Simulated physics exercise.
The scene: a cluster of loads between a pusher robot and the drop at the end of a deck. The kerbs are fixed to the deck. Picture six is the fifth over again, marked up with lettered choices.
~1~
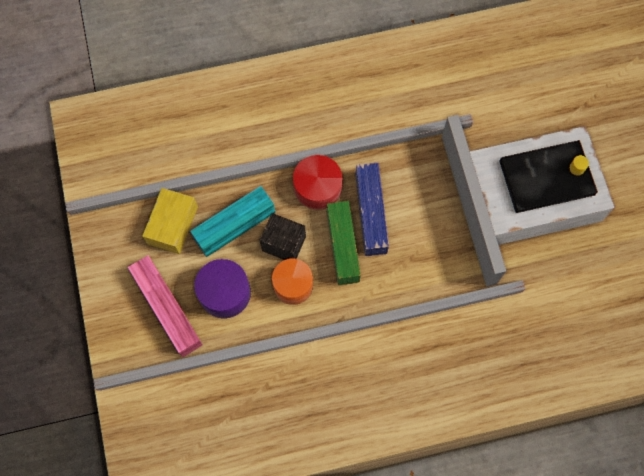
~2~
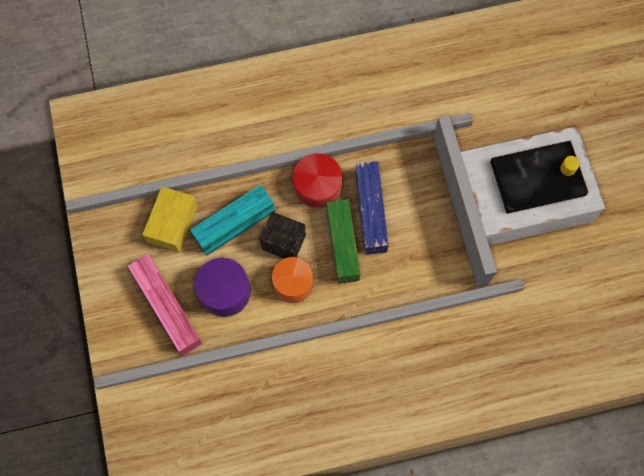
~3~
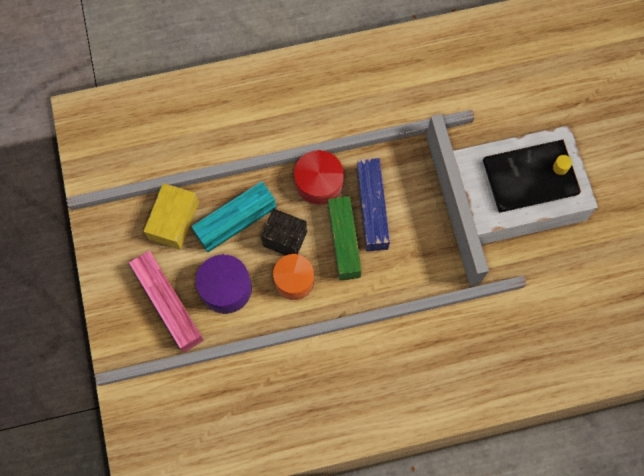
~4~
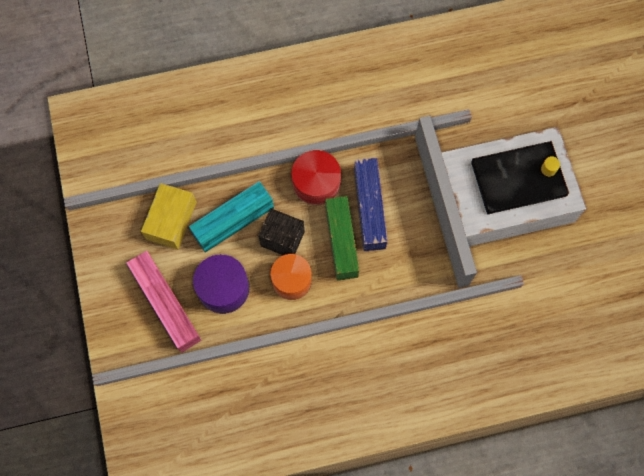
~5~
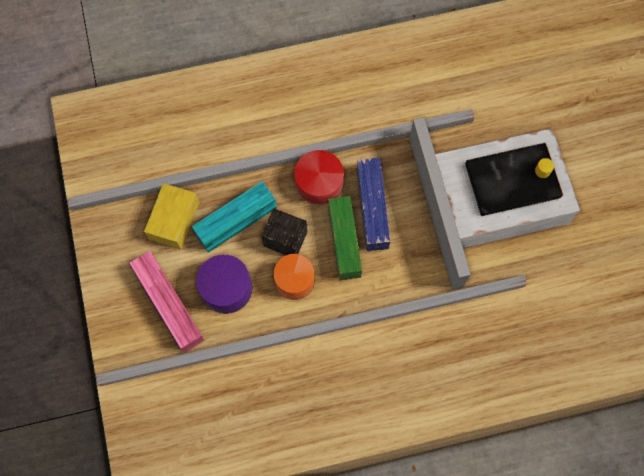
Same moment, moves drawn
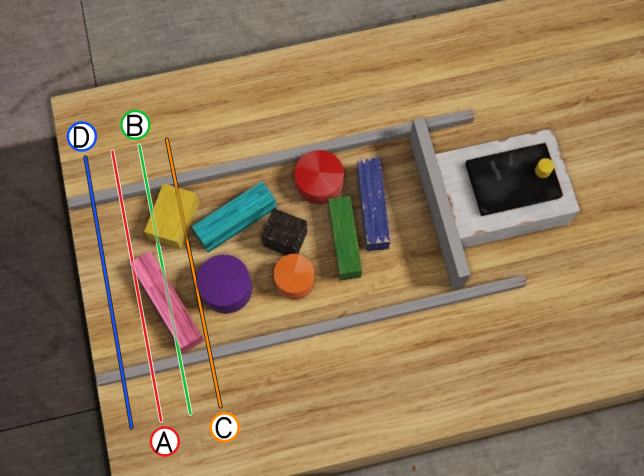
A pale wooden deck lies over grey floor tiles, seen from high above at a slight tilt. Between two grey rails sit a yellow block, turquoise, pink, green and blue bars, a small black block, and red, purple and orange round pieces, with a white-and-black robot at right. The robot slides its grey crossbar slowly left toward the untouched, still pieces, while the view shakes very slightly.
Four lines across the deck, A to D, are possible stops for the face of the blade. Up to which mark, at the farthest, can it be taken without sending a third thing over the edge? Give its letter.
No third one falls up to C.
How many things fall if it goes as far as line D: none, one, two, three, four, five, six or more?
Six or more.
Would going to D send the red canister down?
By then, yes.
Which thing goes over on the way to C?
It is the pink stick.
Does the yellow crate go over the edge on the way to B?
Yes.
On the marked copy, A at (136, 280); B at (164, 274); C at (193, 267); D at (107, 286).
Taking C. A third of the way, robot (419, 200); turquoise stick (230, 220); red canister (286, 185).
Two thirds of the way, robot (330, 220); pink stick (121, 316); purple canister (158, 304).
When it is over, robot (260, 236); pink stick over the edge; purple canister (91, 326); one fallen.
As for the rest, A drops six; B drops four; D drops eight.
